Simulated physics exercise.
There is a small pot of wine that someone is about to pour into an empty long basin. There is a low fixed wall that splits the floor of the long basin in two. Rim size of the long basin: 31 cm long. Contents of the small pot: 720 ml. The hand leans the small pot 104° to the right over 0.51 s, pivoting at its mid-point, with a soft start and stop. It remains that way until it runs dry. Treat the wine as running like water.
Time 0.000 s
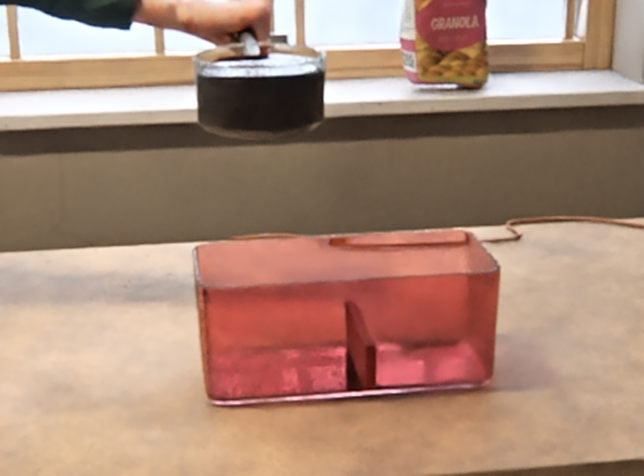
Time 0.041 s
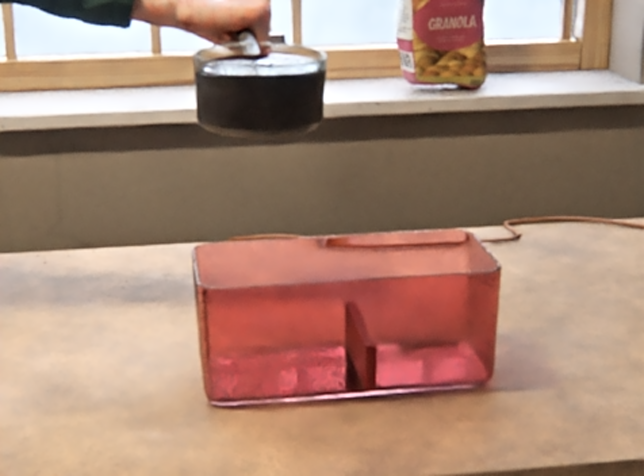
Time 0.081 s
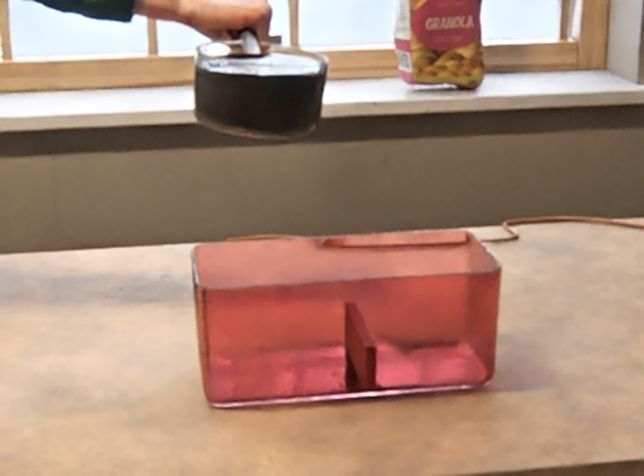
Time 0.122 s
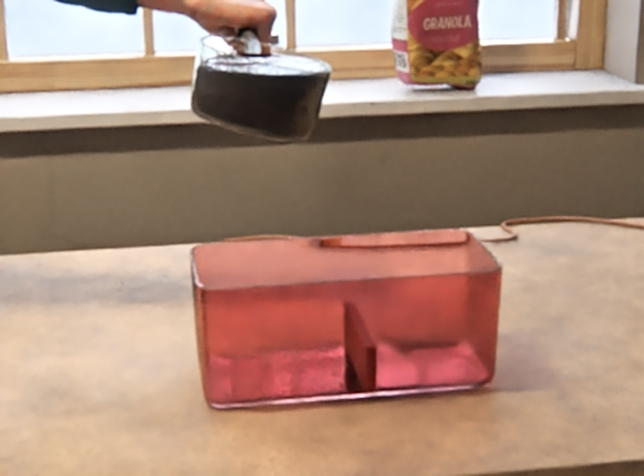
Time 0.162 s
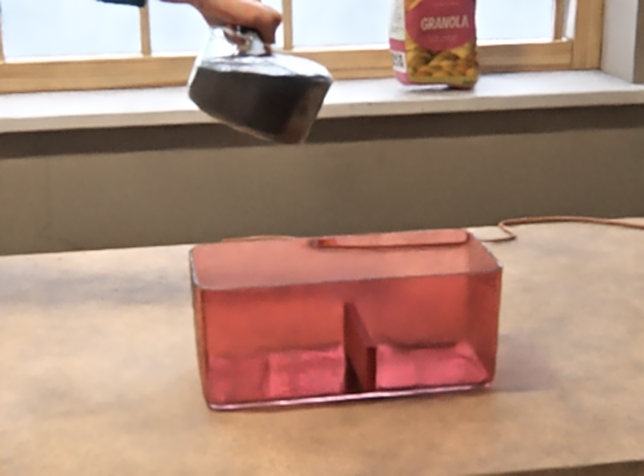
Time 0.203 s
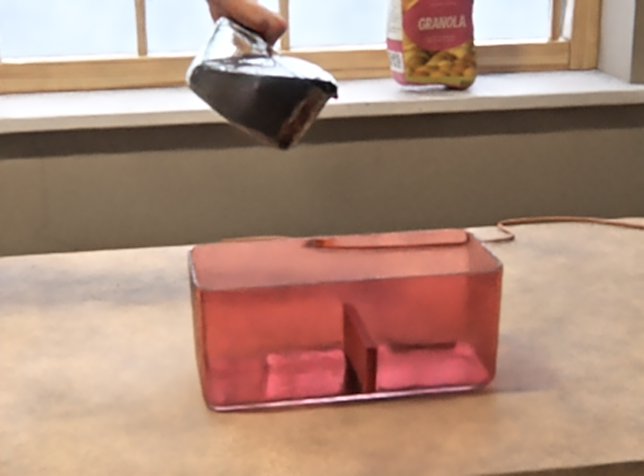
On a tabletop by a window, a hand holds a small pot of dark liquid above a long, clear reddish basin with a low divider, then tilts the pot steadily to the right until it leans steeply.
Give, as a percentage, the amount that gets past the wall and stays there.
Past the wall: About 76 %.
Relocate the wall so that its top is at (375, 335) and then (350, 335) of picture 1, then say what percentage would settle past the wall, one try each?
In turn about 50 and 75 per cent.
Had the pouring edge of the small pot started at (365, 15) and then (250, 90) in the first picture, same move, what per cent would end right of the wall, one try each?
Roughly 80 per cent the first time and 10 per cent the second.
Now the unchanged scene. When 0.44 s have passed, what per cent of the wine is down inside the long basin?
Close to 18 in a hundred.
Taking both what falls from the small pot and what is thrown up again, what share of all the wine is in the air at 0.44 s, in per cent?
I'd put it at about 56 percent.
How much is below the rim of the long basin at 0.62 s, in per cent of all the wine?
My estimate is about 84 percent.
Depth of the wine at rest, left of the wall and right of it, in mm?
Left roughly 8 mm; right roughly 32 mm.
Then, 0.44 s in, the tilt is 100° and 24 per cent is still to pour, 0 is left of the wall and 19 right of it.
Then, 0.62 s in, the tilt is 104° and 5 per cent is still to pour, 10 is left of the wall and 75 right of it.
Then, 0.81 s in, the tilt is 104° and 1 per cent is still to pour, 19 is left of the wall and 76 right of it.
Then, 1.01 s in, the tilt is 104° and 0 per cent is still to pour, 23 is left of the wall and 76 right of it.
Finally, 23 per cent lies left of the wall, 76 right of it and 2 outside.
